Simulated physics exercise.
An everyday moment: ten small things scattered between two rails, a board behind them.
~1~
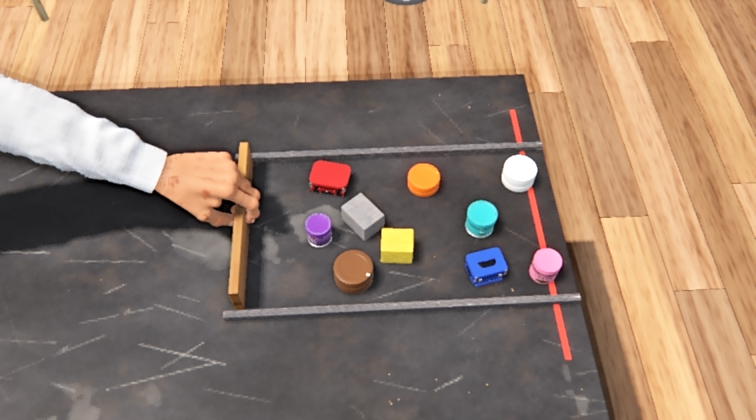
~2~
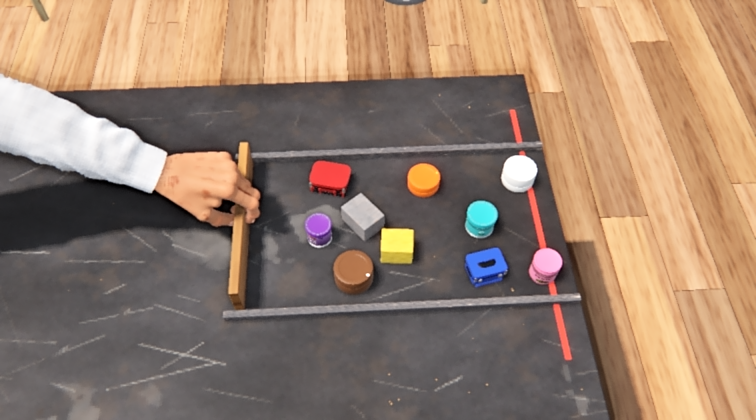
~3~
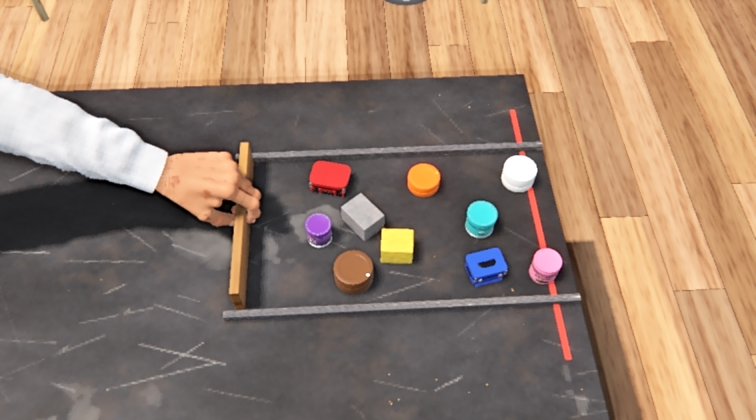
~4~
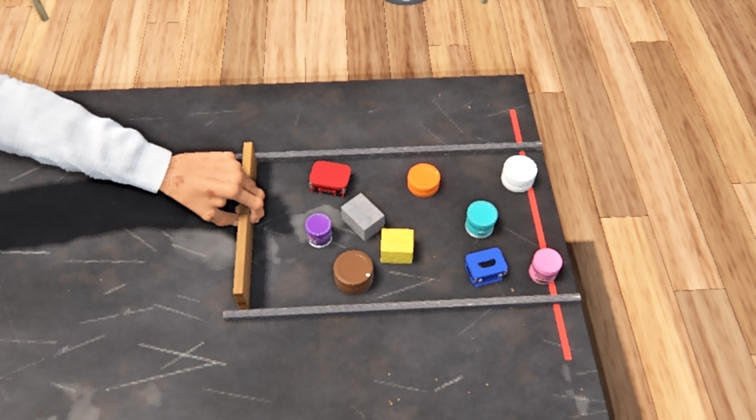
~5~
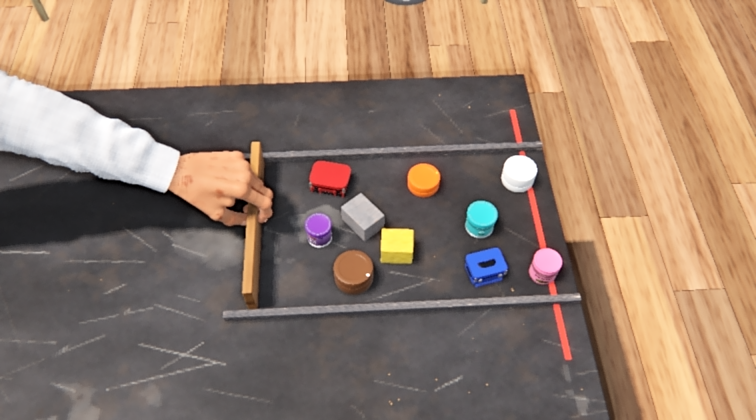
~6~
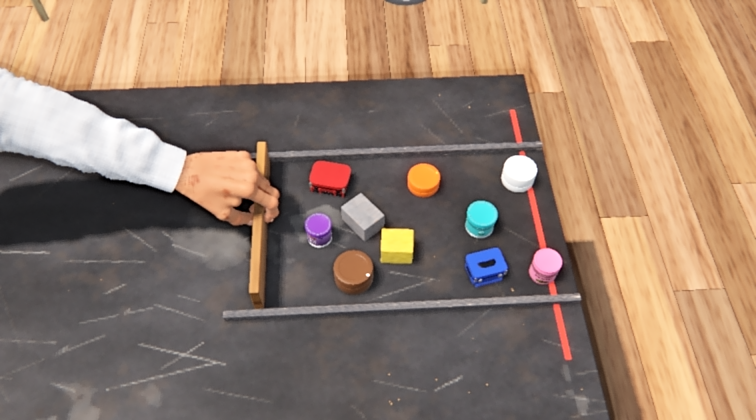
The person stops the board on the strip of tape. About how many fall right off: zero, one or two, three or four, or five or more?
In the end the number that fall off is five or more.
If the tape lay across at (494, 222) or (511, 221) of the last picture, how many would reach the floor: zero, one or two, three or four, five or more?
Taking them in turn, one or two; 3 or 4.
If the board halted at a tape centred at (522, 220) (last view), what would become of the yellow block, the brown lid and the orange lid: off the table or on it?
The yellow block is kept, the brown lid survives, the orange lid comes down.
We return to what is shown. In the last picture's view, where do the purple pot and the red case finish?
Near (552, 215) and (545, 167).
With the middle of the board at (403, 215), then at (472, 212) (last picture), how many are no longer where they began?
6 and 10.
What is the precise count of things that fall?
Fallen: 6.
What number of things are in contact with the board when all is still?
In contact: 4.
Soon after, none off yet; pink tub at rest near (545, 267); white lid at rest near (519, 174); turquoise tin at rest near (481, 220).
In the end, the number that fall off is five or more; gone, yellow block, orange lid, blue case, turquoise tin, white lid and pink tub.
